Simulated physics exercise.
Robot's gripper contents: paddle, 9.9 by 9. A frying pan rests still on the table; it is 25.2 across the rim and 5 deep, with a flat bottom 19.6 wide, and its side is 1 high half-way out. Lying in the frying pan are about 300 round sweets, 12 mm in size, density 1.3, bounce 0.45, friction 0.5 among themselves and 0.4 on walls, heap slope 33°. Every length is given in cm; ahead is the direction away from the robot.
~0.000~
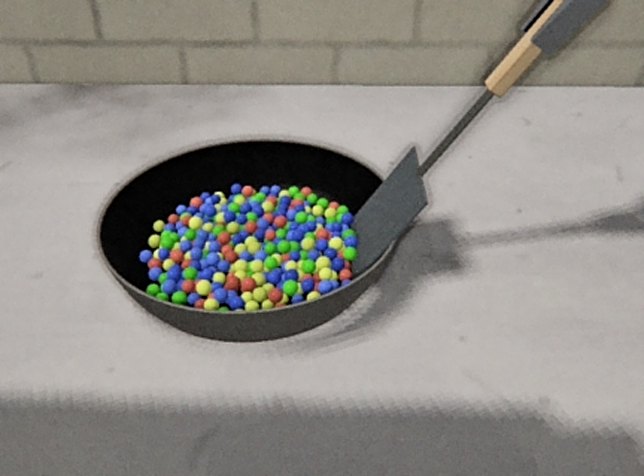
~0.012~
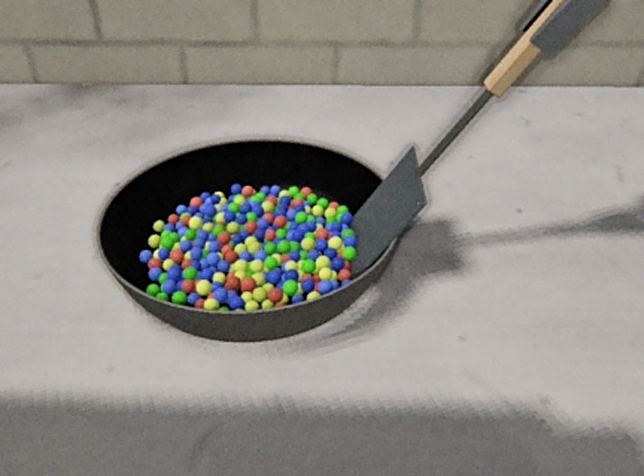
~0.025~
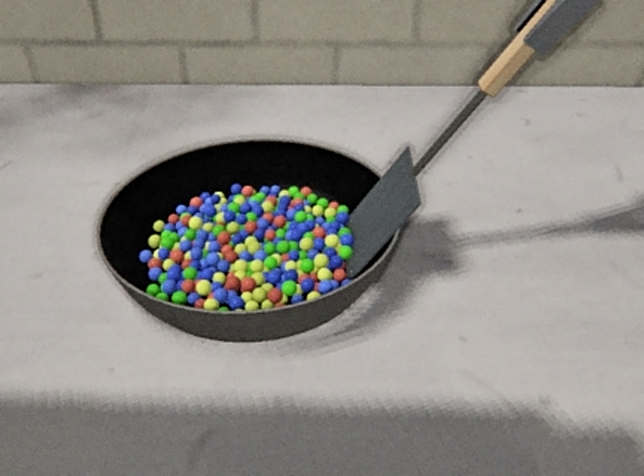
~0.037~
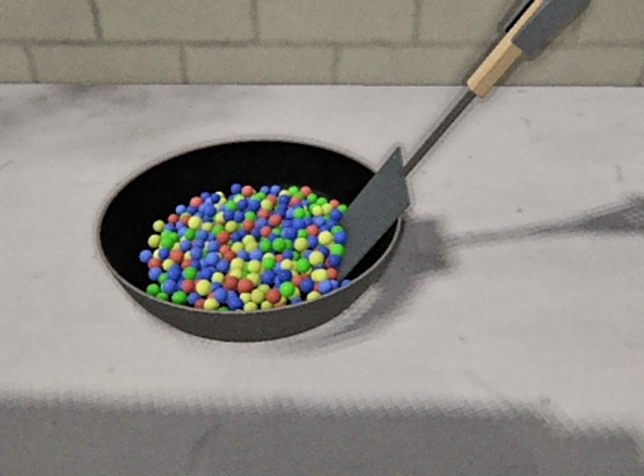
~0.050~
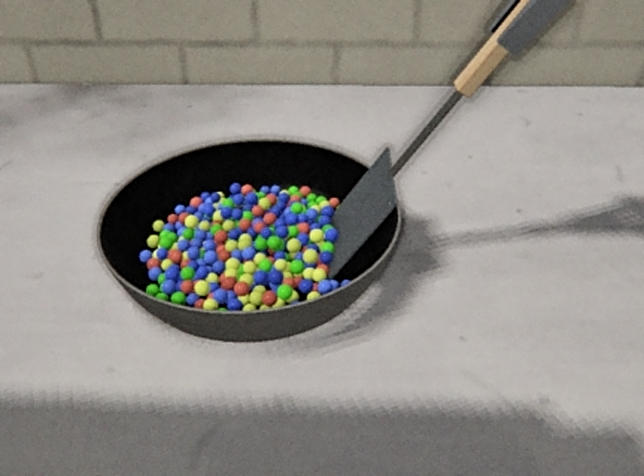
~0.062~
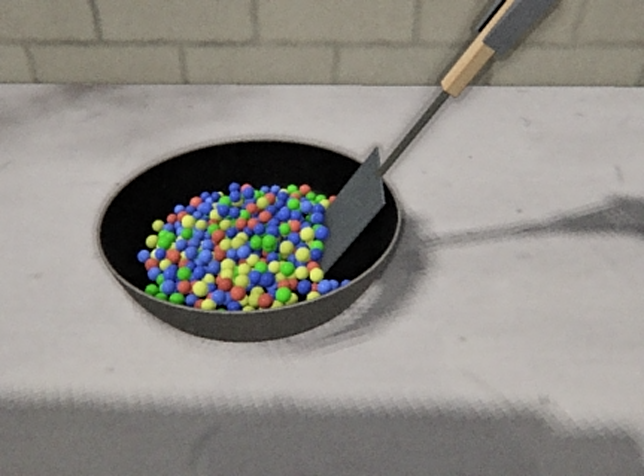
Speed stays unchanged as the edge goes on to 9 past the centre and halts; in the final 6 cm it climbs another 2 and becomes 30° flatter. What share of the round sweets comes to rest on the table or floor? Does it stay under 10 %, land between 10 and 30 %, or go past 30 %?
It stays under 10 %.
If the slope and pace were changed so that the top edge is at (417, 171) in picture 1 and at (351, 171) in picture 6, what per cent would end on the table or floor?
Near 15 in a hundred.
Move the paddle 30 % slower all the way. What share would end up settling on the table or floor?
In that case, around 0 per cent would end on the table or floor.
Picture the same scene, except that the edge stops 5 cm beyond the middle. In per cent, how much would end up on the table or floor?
Near 0 per cent.
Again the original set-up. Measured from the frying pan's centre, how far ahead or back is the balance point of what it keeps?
I'd put it at roughly 5.0 cm toward the front.
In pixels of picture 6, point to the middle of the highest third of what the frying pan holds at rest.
The centre sits at about (149, 232).
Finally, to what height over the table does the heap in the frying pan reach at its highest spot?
Roughly 5.5 centimetres.
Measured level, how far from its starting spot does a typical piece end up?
Roughly 4 cm.
After 0.13 s, sloping 57°, highest piece 4 above the table; 300 in the frying pan.
After 0.19 s, sloping 48°, highest piece 5 above the table; 300 in the frying pan.
After 0.43 s, sloping 27°, highest piece 11 above the table; 286 in the frying pan, 8 on the table or floor, 6 on the blade or in flight.
After 1.48 s, sloping 27°, highest piece 5 above the table; 285 in the frying pan, 15 on the table or floor.
At rest, 285 in the frying pan, 15 on the table or floor. That is 5 % on the table or floor.
